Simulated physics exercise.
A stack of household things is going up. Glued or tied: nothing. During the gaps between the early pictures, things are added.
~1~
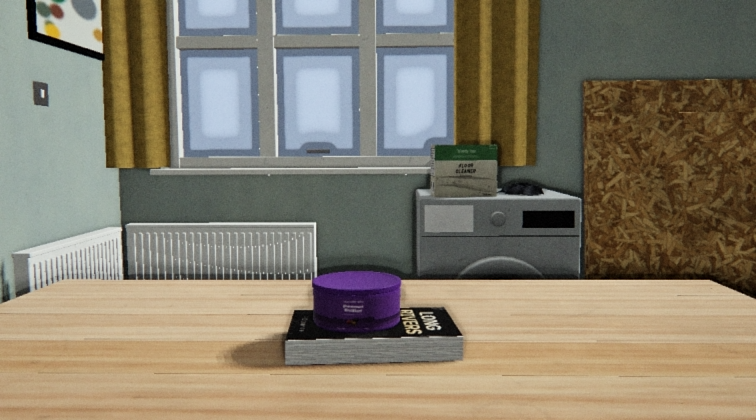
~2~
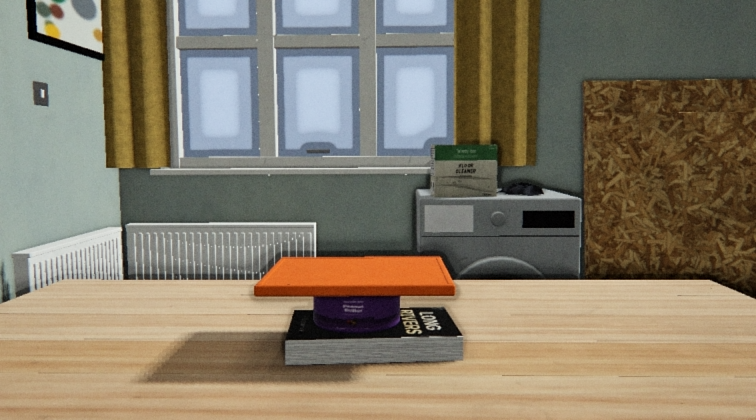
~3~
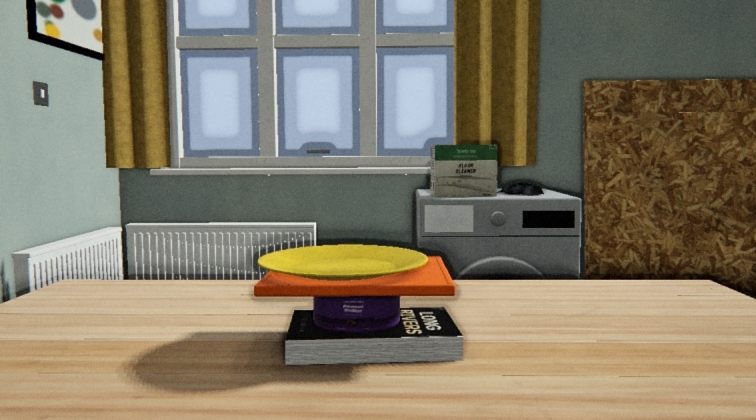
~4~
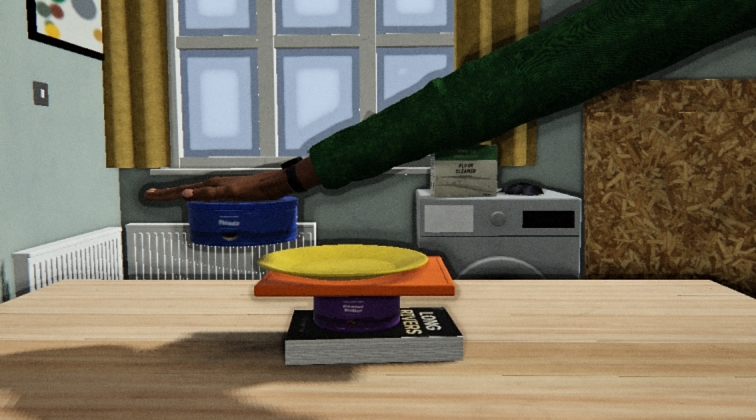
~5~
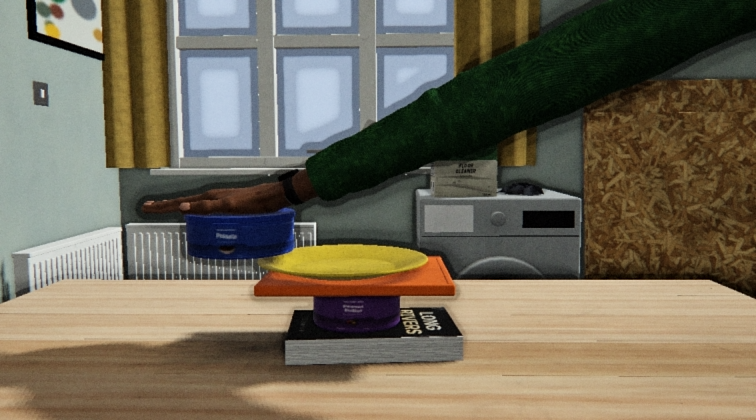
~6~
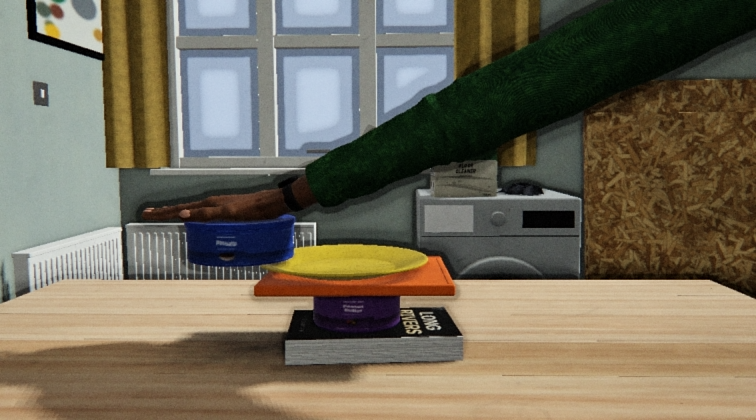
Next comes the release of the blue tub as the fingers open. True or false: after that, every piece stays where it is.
False.
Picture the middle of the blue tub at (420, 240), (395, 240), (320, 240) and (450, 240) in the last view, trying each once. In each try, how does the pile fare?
Attempt one, the pile survives; attempt two, it survives; attempt three, it survives; attempt four, it falls over.
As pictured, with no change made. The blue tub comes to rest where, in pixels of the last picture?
End position in the final view: Approximately (202, 293).
Then, 0.30 s past the last view, blue tub now fallen.
Then, 0.50 s past the last view, things are still on the move.
Finally, fallen, blue tub; the other 4 still in place. Final places as the last picture's camera would see them, blue tub near (203, 294). The pile gives way.
